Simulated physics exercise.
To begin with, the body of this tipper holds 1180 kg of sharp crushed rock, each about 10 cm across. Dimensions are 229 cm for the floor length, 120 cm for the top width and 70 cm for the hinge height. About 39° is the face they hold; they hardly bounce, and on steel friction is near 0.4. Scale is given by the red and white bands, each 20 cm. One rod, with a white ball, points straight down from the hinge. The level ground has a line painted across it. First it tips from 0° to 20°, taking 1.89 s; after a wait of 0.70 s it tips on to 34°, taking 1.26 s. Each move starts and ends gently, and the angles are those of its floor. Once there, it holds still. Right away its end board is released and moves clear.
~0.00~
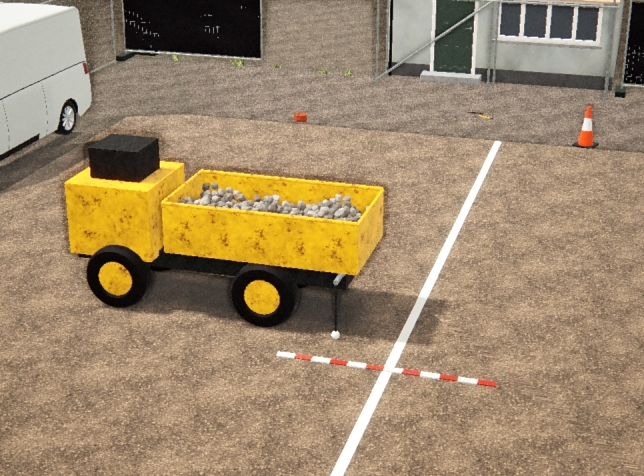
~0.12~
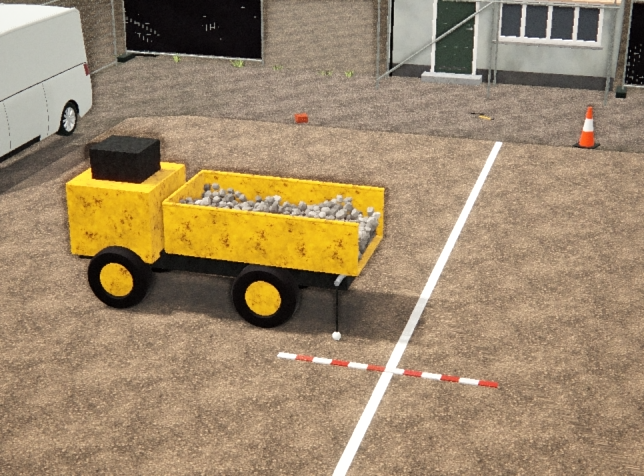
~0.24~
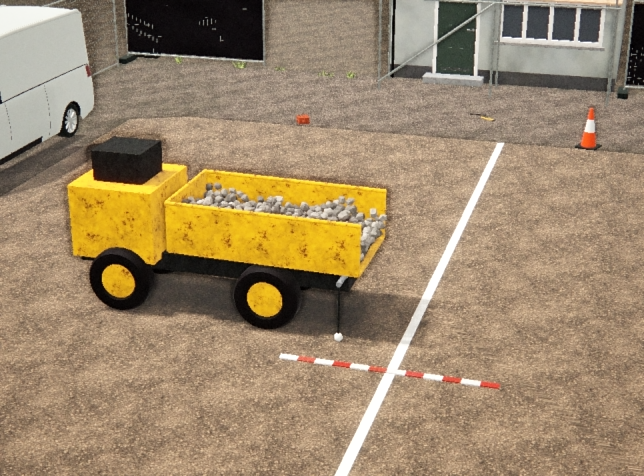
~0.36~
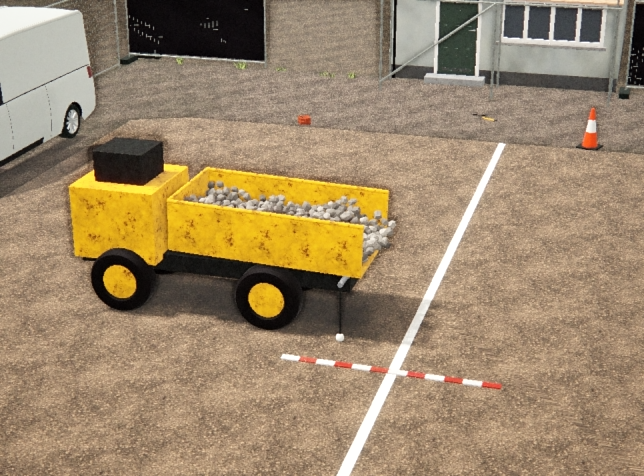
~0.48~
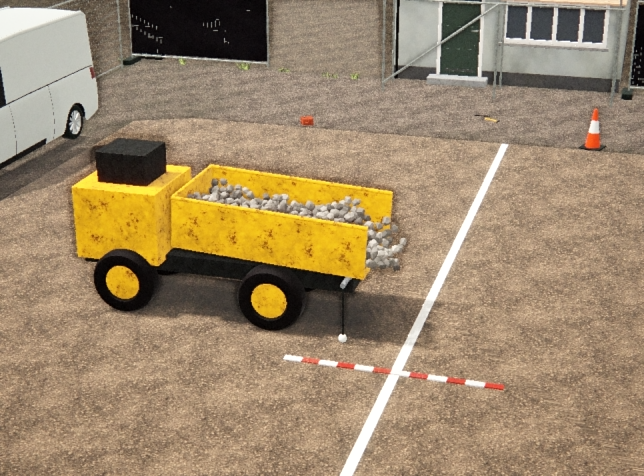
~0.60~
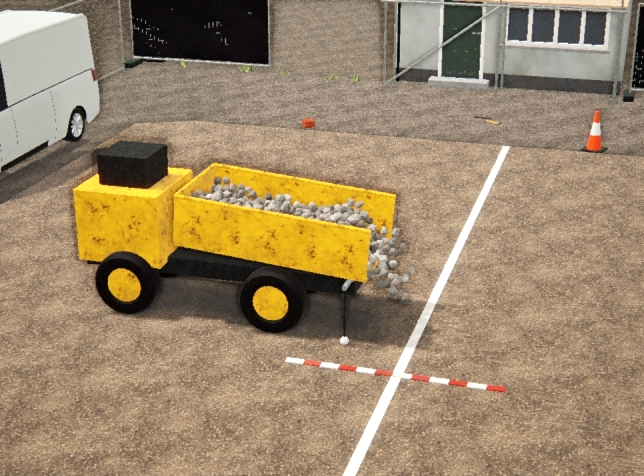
Yellow tipper truck losing its end board, its body tilting slightly as grey stones spill off the right end in a yard.
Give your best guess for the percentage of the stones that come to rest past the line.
I would say about 45 per cent.
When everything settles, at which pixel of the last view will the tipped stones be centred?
The resting stones are centred at roughly (416, 318).
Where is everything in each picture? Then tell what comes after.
In the first frame, the body is at 0°, its lip at (357, 274); the top of the load is at (268, 197).
The second frame shows lip at (358, 275), floor tilted 0°, highest stones at (269, 198); the stones move at 0.1 m/s on average.
The third frame shows lip at (359, 277), floor tilted 1°, highest stones at (244, 196); the stones move at 0.1 m/s on average.
In the fourth frame, the body is at 2°, its lip at (361, 277); the top of the load is at (246, 195); 2 % has left.
The fifth frame shows lip at (364, 279), floor tilted 3°, highest stones at (235, 192); 3 % has left.
The sixth frame shows lip at (366, 281), floor tilted 5°, highest stones at (229, 189); 4 % has left.
After 1.4 s the floor is at 17°; 92 % in the body, 7 % short of the line, 1 % past the line; the foremost stones are at (430, 331).
After 2.0 s the floor is at 20°; 84 % in the body, 15 % short of the line, 1 % past the line; the foremost stones are at (434, 334).
After 4.3 s the floor is at 34°; 30 % in the body, 49 % short of the line, 21 % past the line; the foremost stones are at (469, 329).
After 7.3 s the floor is at 34°; 0 % in the body, 54 % short of the line, 46 % past the line; the foremost stones are at (516, 349).
